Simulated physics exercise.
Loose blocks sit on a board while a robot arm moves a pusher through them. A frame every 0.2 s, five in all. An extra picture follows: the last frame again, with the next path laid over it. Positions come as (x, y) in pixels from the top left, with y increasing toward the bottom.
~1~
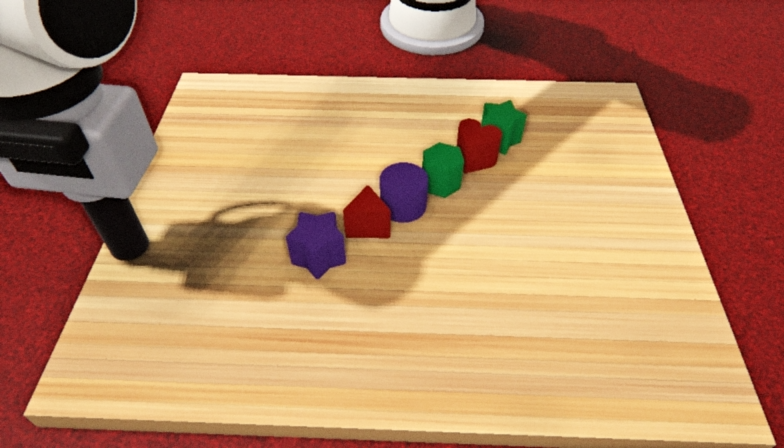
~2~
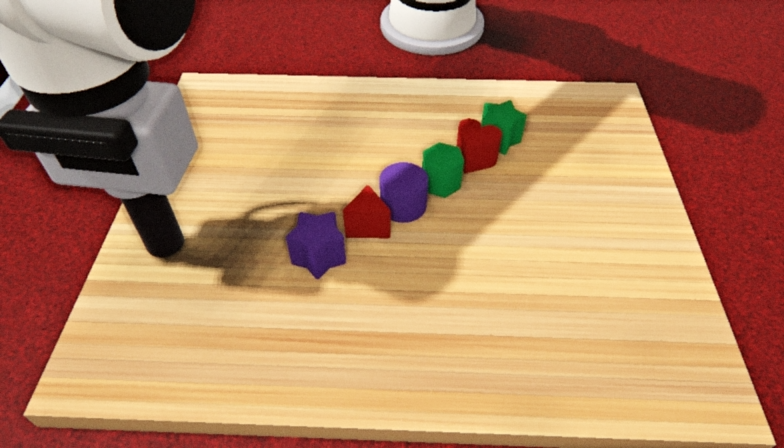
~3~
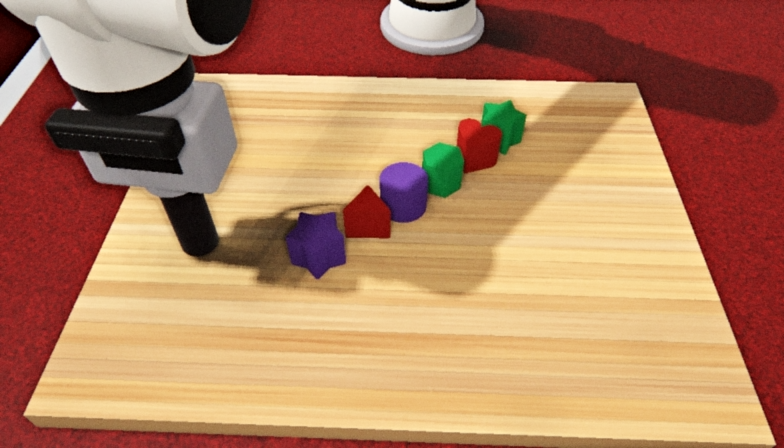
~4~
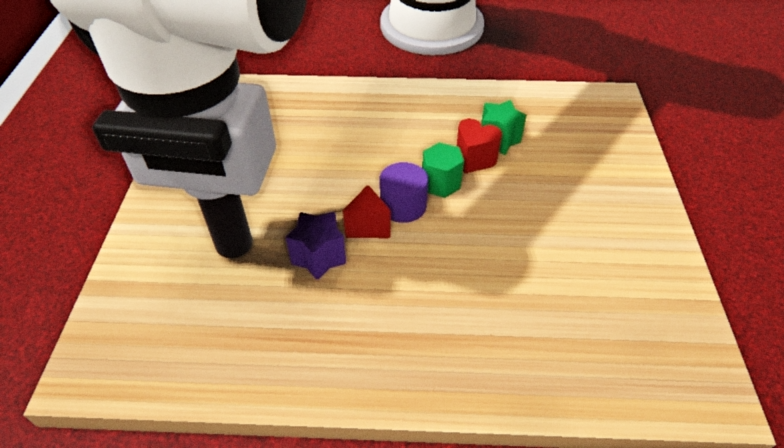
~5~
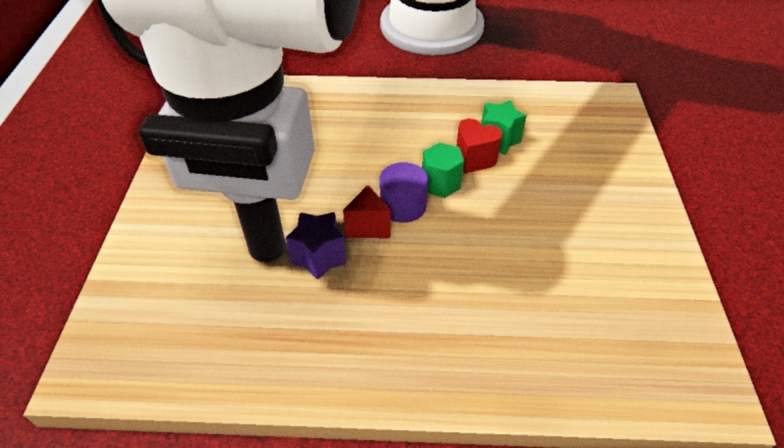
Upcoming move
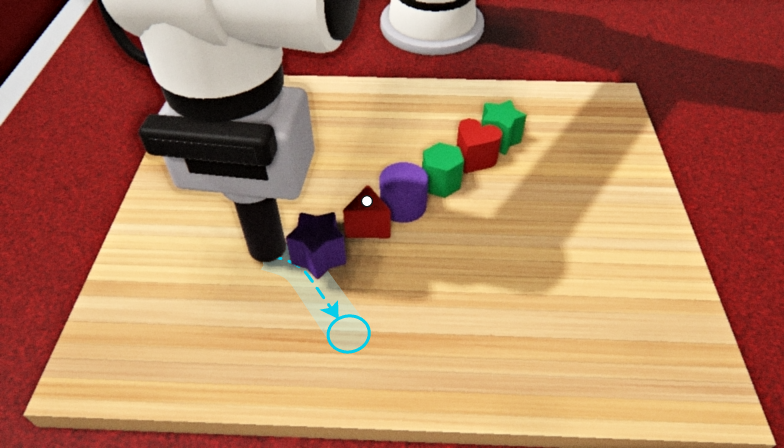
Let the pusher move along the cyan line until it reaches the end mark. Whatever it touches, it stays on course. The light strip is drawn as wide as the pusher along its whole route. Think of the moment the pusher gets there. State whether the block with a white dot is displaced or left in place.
It stays put.
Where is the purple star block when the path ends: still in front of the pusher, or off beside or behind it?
Prediction: Slipped aside.
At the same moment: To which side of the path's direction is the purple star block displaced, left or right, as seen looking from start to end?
It shifts to the left.
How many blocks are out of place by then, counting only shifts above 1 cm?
It should be one.
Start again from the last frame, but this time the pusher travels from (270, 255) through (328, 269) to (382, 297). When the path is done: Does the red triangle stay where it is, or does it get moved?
That block moves.
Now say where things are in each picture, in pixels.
The first picture shows pusher's lower end (130, 247); purple star block (315, 229); red triangle (367, 201).
The second picture shows pusher (166, 244); blocks still.
The third picture shows pusher (200, 243); blocks still.
The fourth picture shows pusher (234, 244); blocks still.
The fifth picture shows pusher (268, 248); purple star block (315, 229); red triangle (367, 201).
Drawn move, from (270, 255) over (304, 271) and (326, 301) to (349, 334); the dot is on the red triangle.
What follows on the original path. One third of the way, pusher (303, 264); purple star block (338, 232), turned 40° anticlockwise.
Two thirds of the way, pusher (325, 294); purple star block (343, 234), turned 60° anticlockwise.
At the end, pusher (348, 327); purple star block (343, 234), turned 60° anticlockwise; red triangle still.
